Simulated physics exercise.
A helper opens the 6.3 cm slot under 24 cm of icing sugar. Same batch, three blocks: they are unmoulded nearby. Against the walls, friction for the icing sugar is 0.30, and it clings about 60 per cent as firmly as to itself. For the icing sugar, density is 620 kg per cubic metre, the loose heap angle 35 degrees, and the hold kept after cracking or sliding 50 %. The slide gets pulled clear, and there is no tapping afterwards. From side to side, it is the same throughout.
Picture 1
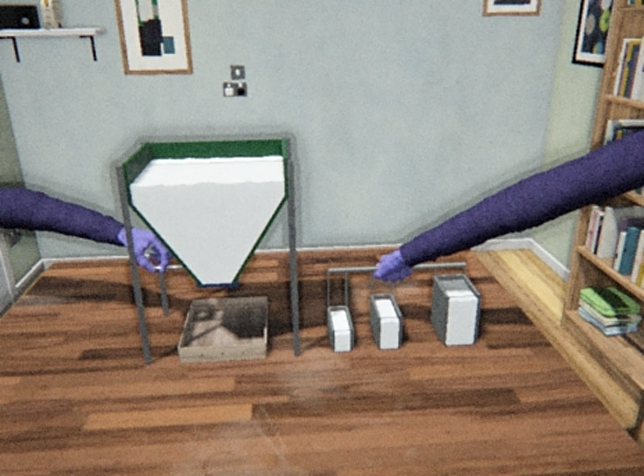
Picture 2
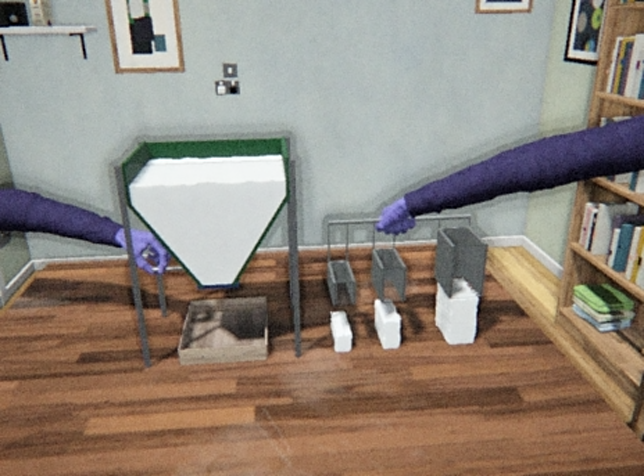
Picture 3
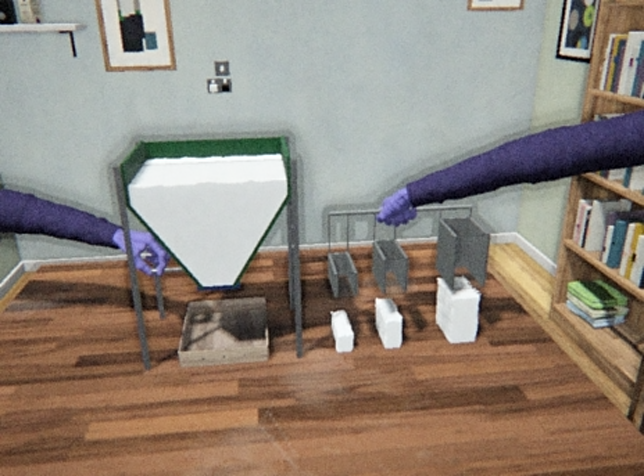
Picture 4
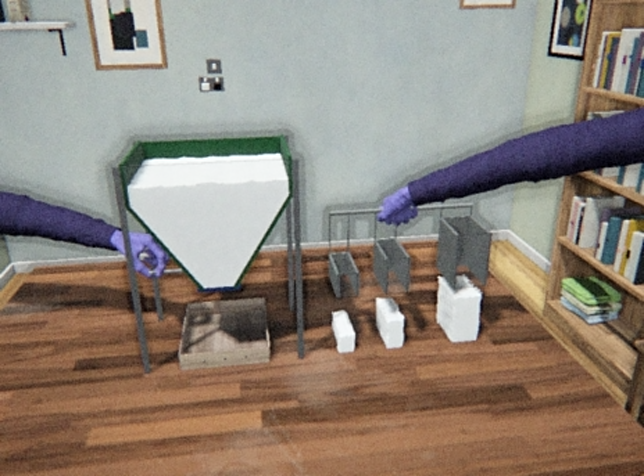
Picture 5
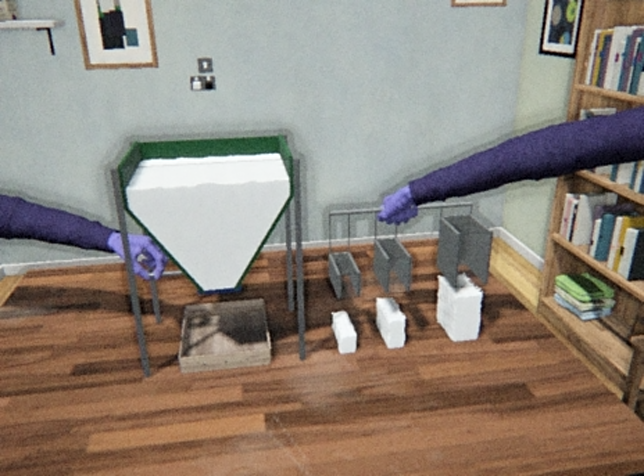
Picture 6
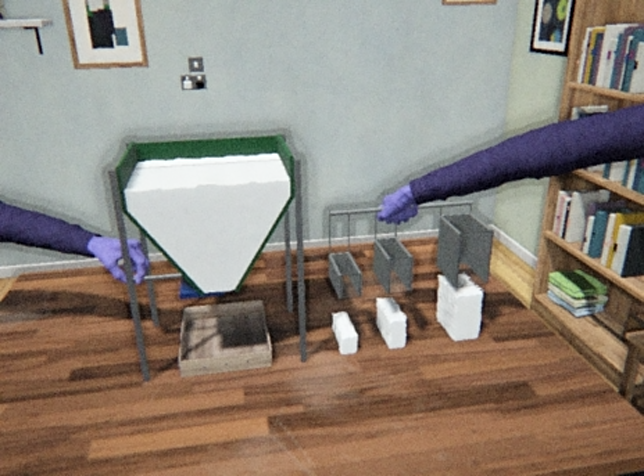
Purple-sleeved arm lifting metal moulds off three white blocks beside a filled hopper, then another hand starting to pull its slide.
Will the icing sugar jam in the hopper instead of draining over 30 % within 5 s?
It is going to plug up.
Last picture + 0.35 s, 0 % has run out.
Last picture + 0.77 s, 0 % has run out.
Last picture + 1.18 s, 0 % has run out.
Last picture + 1.60 s, 0 % has run out.
Last picture + 4.90 s, 0 % has run out.
